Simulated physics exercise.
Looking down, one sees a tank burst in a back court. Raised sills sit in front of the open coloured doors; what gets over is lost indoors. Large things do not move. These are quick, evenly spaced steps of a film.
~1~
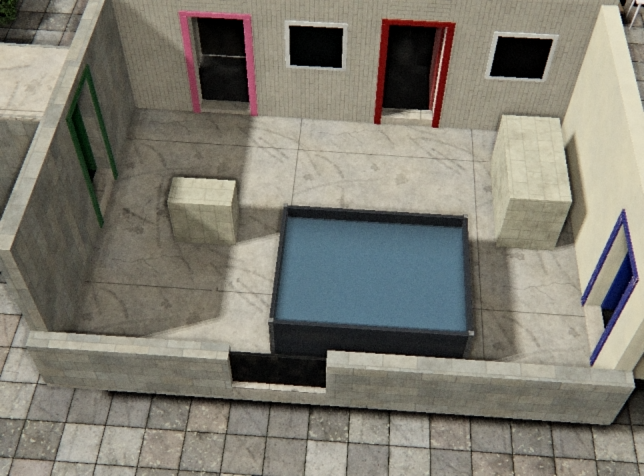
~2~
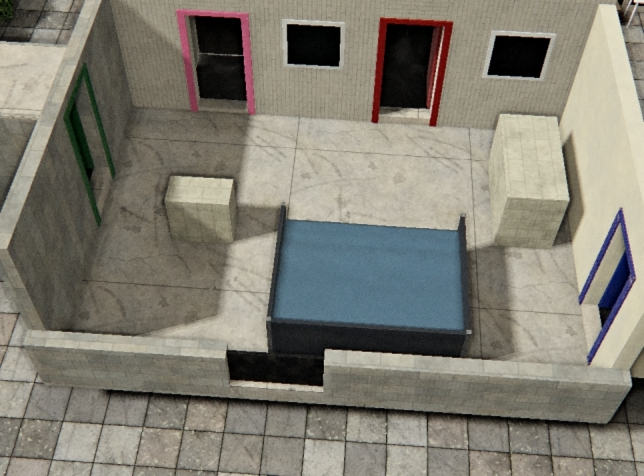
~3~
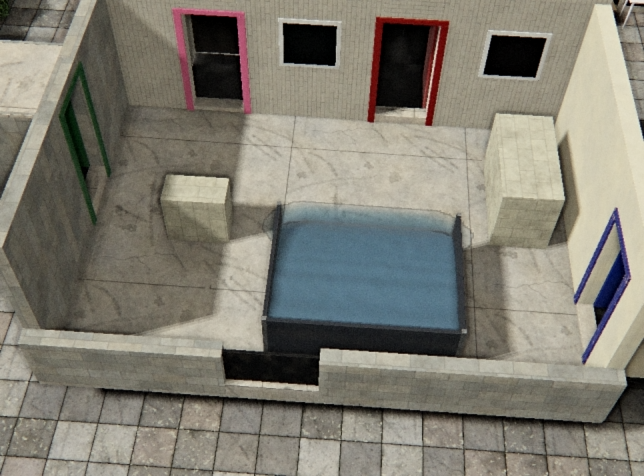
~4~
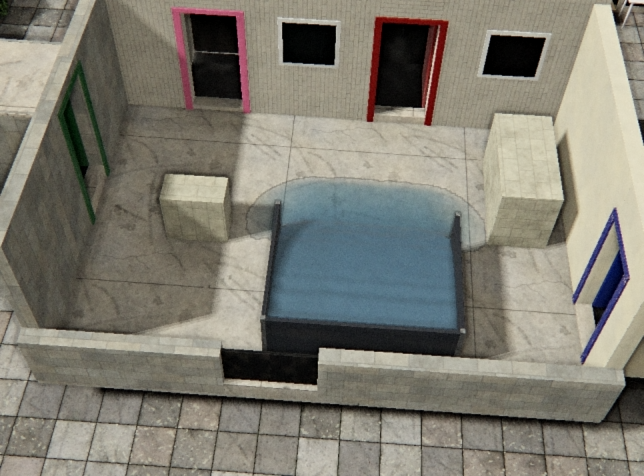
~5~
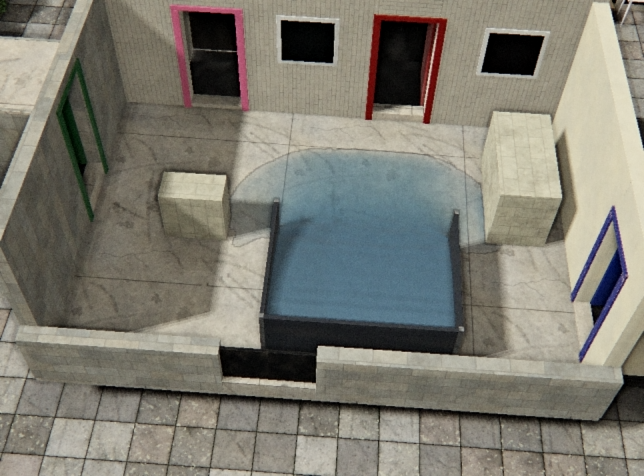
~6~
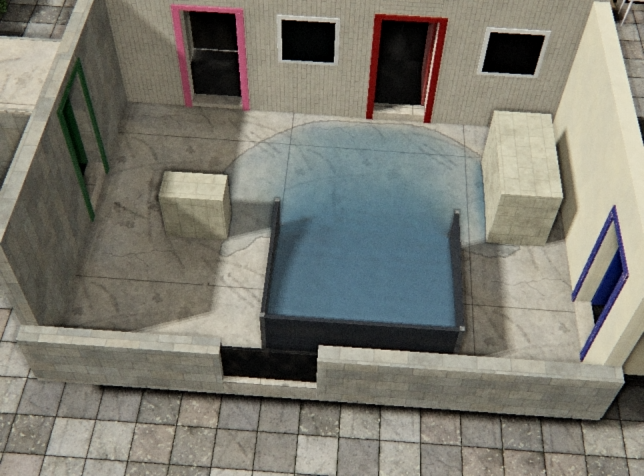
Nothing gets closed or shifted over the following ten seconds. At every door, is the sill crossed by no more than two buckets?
The pink door: No, more than that crosses. The green door: Yes, it stays at two or less. The red door: No, more than that crosses. The blue door: No, more than that crosses.
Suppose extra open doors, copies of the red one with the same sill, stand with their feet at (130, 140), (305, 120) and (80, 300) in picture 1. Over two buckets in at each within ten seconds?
First door gets past it, second door gets past it, third door doesn't reach it.
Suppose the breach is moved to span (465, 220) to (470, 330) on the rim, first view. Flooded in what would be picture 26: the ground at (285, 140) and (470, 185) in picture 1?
Unwetted, then submerged.
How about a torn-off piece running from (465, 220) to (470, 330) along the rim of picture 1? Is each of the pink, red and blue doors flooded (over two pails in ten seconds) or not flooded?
Door by door, the pink door comes up short, then the red door comes up short, then the blue door crosses the line.
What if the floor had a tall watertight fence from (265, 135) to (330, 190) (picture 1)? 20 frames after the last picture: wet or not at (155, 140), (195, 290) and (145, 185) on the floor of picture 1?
Results in sequence: Swamped / bone-dry / swamped.
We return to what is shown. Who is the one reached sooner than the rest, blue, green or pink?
That's the pink-painted one.
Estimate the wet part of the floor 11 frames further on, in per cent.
About 50 %.
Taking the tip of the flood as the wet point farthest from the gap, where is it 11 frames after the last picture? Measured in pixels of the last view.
Best guess: Near (128, 103).
A moment on, water covers 45 % of the floor; the pink door wet at the sill, nothing in, the green door not reached, the red door far over two buckets in, the blue door not reached.
Next, water covers 50 % of the floor; the pink door over two buckets in, the green door not reached, the red door far over two buckets in, the blue door not reached.
Then, water covers 70 % of the floor; the pink door over two buckets in, the green door wet at the sill, nothing in, the red door far over two buckets in, the blue door wet at the sill, nothing in.
Later, water covers 95 % of the floor; the pink door over two buckets in, the green door wet at the sill, nothing in, the red door far over two buckets in, the blue door under two buckets in.
In the end, water covers 100 % of the floor; the pink door over two buckets in, the green door wet at the sill, nothing in, the red door far over two buckets in, the blue door far over two buckets in.
